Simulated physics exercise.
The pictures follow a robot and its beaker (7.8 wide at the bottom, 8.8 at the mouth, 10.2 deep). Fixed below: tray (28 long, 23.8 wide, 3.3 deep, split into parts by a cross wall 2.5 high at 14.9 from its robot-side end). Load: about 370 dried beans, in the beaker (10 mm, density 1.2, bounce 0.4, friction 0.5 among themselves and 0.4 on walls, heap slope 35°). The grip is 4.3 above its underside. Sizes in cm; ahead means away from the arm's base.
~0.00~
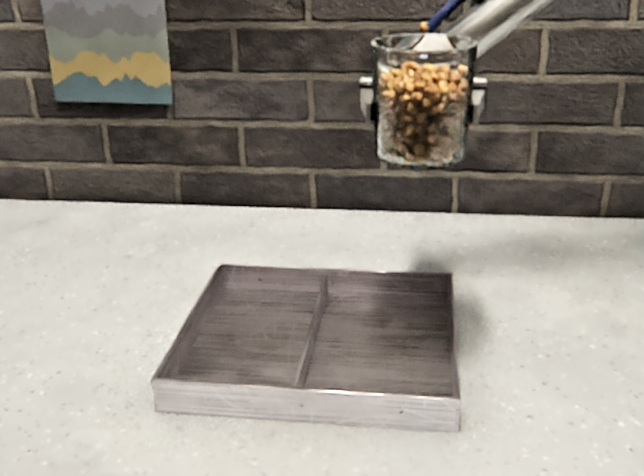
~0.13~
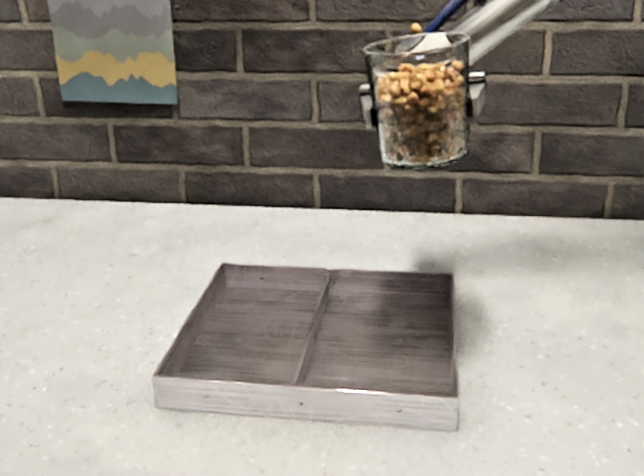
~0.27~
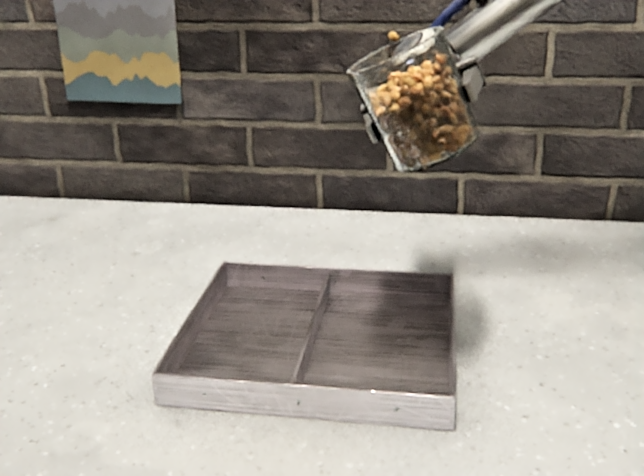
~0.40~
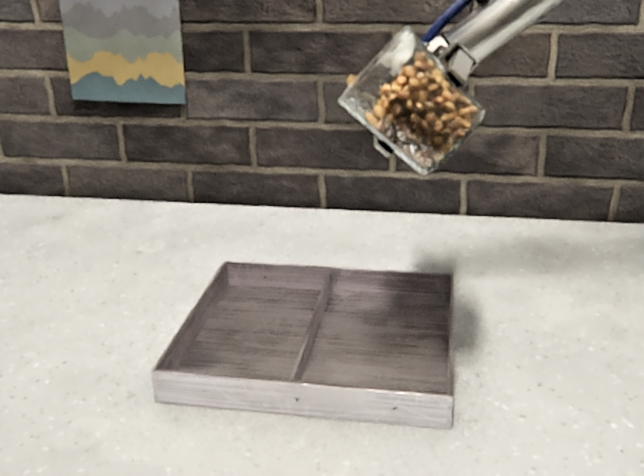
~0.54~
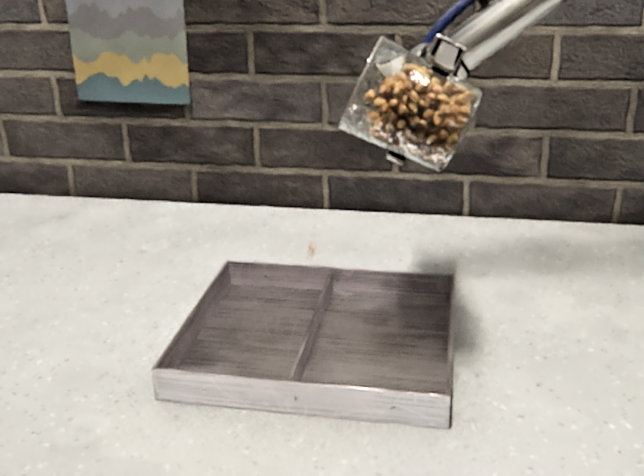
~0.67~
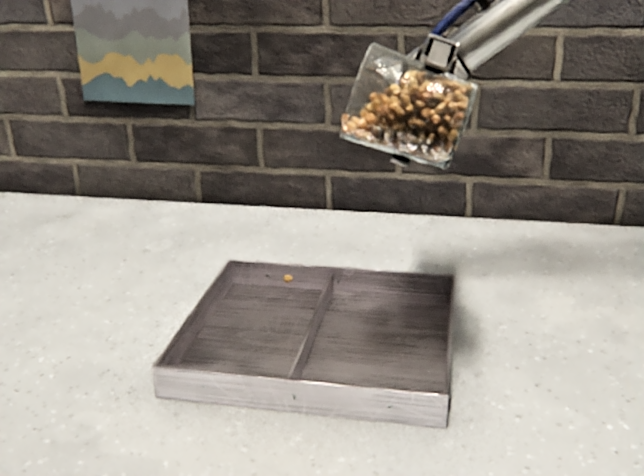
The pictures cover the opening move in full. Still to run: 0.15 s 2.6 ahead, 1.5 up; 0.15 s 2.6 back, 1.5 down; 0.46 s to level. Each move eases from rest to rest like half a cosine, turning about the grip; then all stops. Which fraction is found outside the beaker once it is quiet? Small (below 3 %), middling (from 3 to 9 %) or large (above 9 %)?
Outside the beaker the share is middling, from 3 to 9 %.
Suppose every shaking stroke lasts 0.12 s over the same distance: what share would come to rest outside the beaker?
Then about 10 per cent.
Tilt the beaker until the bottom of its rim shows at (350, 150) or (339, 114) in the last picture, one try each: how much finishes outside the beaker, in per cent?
Some 25 and 0 per cent.
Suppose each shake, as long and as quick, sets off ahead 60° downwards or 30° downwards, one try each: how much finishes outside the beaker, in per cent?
Some 0 and 0 per cent.
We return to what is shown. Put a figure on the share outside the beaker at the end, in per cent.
Roughly 4 per cent.
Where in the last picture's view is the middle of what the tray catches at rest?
At about (304, 333).
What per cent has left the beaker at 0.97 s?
About 5 per cent by then.
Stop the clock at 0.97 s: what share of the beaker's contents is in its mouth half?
Roughly 40 per cent.
After 0.97 s, tilted 72° forward, highest piece 29 above the table; 360 in the beaker, 2 in the far-side part, 11 in flight or on a rim.
After 1.28 s, tilted 18° forward, highest piece 31 above the table; 356 in the beaker, 9 in the far-side part, 8 in the robot-side part.
After 1.63 s, level, highest piece 32 above the table; 356 in the beaker, 10 in the far-side part, 7 in the robot-side part.
After 2.68 s, level, highest piece 32 above the table; 356 in the beaker, 10 in the far-side part, 7 in the robot-side part.
At rest, 356 in the beaker, 10 in the far-side part, 7 in the robot-side part. That is 5 % outside the beaker.
